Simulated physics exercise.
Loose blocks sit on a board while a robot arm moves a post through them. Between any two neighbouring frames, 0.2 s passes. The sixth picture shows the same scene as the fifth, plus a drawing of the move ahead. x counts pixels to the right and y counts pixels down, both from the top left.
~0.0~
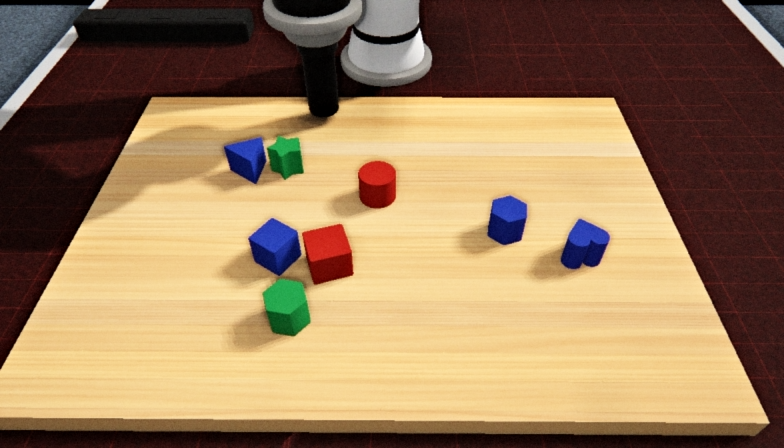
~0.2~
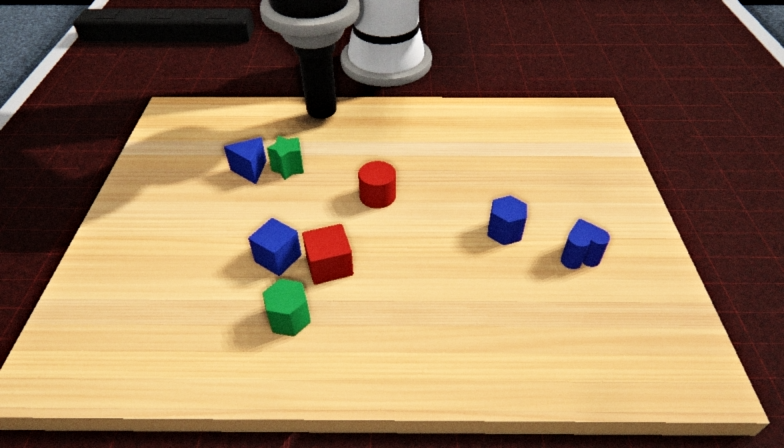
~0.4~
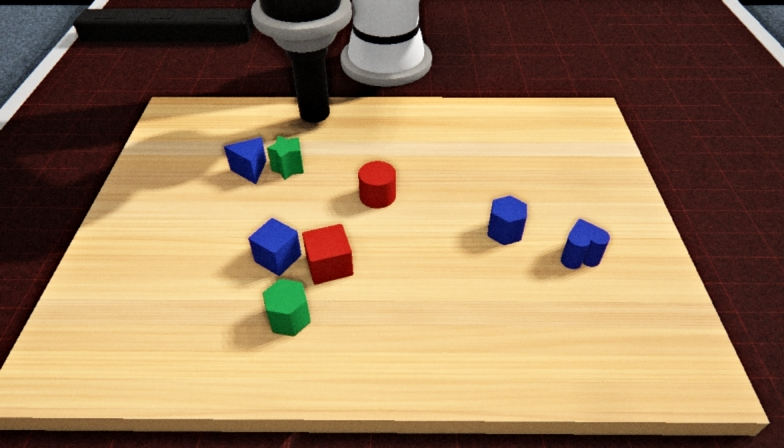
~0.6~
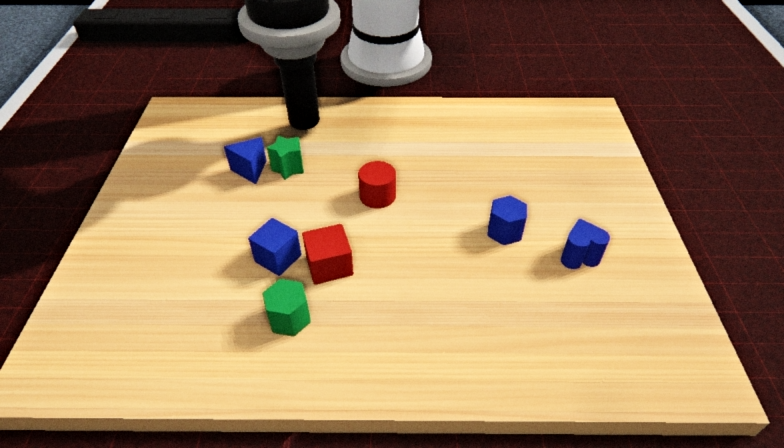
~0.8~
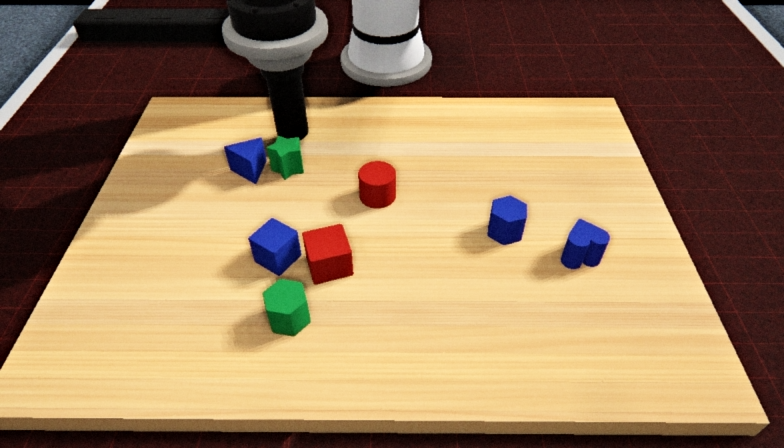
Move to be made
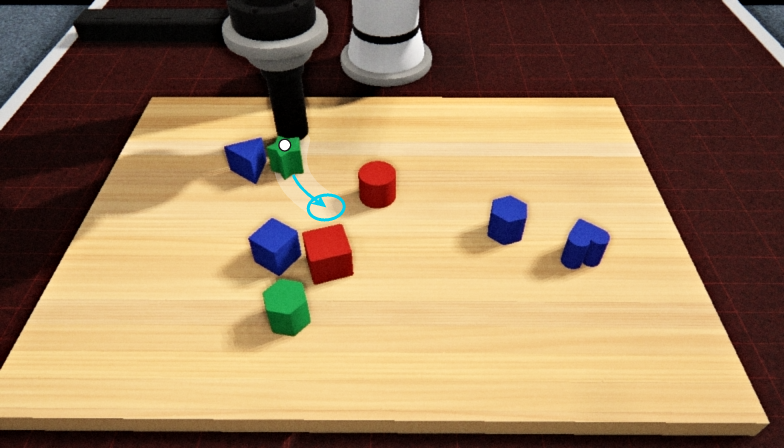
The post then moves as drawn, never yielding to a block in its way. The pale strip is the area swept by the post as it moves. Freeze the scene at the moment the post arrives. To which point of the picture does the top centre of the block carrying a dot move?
Just about (285, 191).
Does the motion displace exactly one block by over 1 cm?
Yes, I think so.
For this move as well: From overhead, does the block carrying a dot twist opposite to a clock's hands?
My answer is no.
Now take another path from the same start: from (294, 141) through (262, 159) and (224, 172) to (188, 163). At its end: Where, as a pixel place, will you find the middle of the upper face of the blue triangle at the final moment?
In the picture, it is at (208, 174).
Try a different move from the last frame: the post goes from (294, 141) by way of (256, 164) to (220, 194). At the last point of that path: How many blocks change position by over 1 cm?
One gets moved.
Path on the board, from (294, 141) over (291, 164) and (301, 187) to (326, 207); the dot is on the green star.
On the path given first. One third of the way, post at (289, 157); green star at (283, 160).
Two thirds of the way, post at (300, 180); green star at (284, 184).
At the end, post at (325, 200); blue triangle in place; green star at (285, 191), turned 45° clockwise.
